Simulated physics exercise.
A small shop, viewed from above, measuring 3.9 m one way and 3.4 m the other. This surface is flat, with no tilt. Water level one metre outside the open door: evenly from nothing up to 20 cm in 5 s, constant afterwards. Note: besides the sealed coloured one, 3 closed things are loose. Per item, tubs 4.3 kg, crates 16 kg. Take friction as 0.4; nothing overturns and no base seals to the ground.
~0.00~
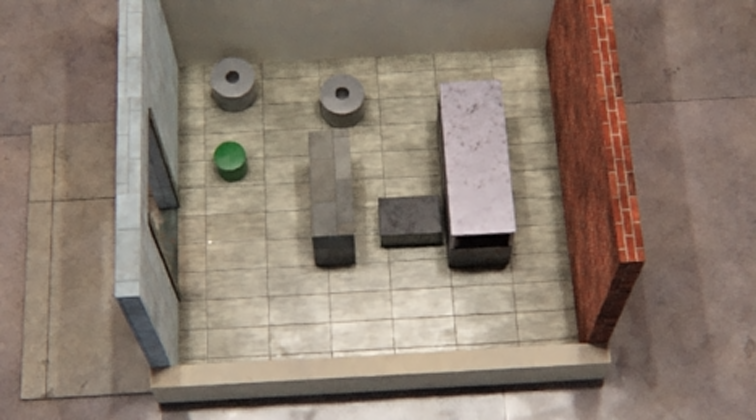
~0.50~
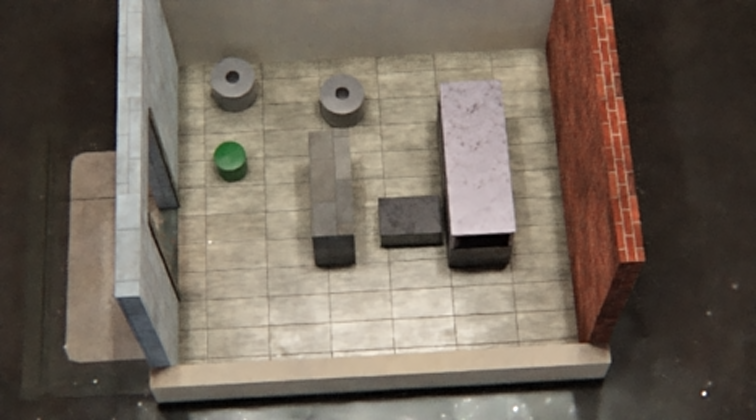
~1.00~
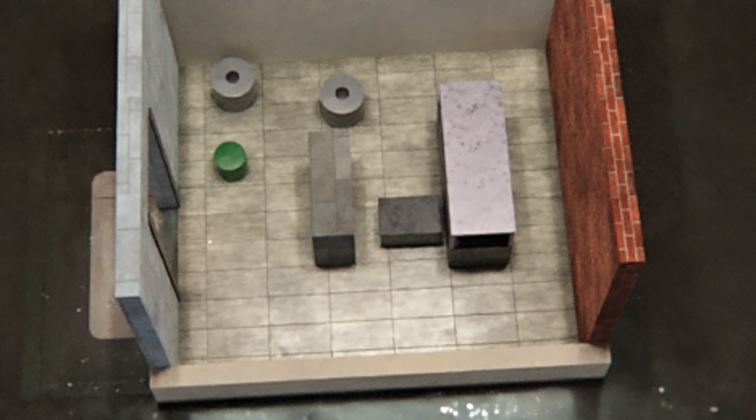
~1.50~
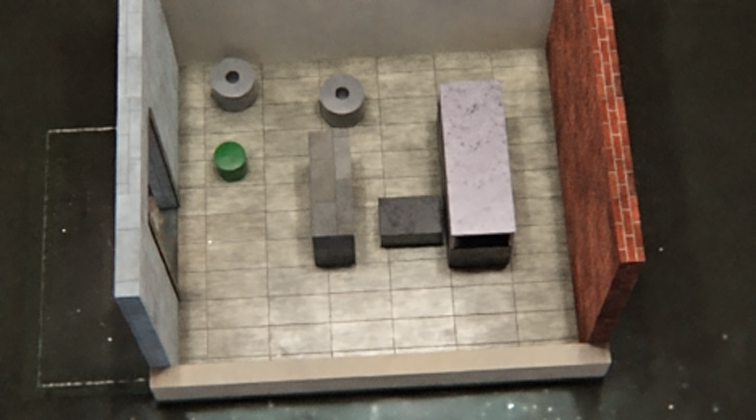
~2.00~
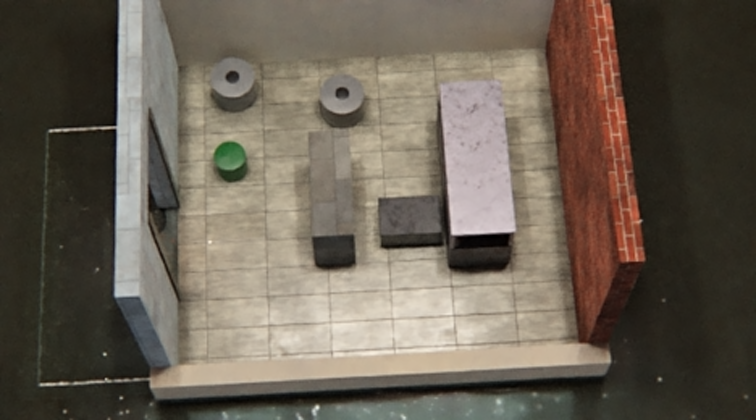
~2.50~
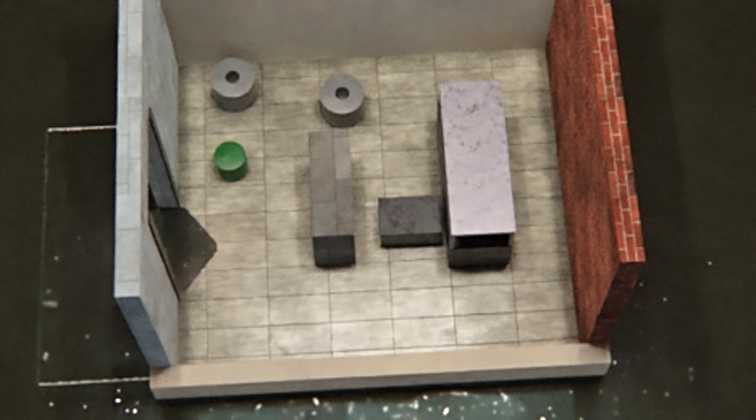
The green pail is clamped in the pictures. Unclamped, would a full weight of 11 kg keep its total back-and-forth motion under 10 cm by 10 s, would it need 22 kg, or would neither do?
Even the lighter one succeeds.
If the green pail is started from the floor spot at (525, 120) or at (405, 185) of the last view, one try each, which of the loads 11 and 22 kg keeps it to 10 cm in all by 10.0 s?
The small mass already works; the small mass already works.
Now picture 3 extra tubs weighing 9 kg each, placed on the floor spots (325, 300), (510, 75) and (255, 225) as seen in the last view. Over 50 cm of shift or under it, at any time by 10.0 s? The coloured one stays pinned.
Order as asked: Goes beyond / stays within / goes beyond.
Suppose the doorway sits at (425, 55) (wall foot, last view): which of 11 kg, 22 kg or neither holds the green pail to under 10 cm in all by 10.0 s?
Under that change the small mass suffices.
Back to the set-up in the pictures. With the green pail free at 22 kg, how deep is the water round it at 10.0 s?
7 cm, roughly.
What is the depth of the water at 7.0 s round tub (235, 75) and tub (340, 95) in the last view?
First about 3 cm, second about 3 cm.
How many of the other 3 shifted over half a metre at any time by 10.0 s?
By my count, 2.
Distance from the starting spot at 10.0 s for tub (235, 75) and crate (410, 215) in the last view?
40 cm and 0 cm respectively.
After 3.5 s the green pail would be 0 cm from its start with 11 kg and 0 cm from its start with 22 kg; 0 cm of water round it then.
After 4.5 s the green pail would be 0 cm from its start with 11 kg and 0 cm from its start with 22 kg; 2 cm of water round it then.
After 7.0 s the green pail would be 0 cm from its start with 11 kg and 0 cm from its start with 22 kg; 3 cm of water round it then.
After 10.0 s the green pail would be 0 cm from its start with 11 kg and 0 cm from its start with 22 kg; 7 cm of water round it then.
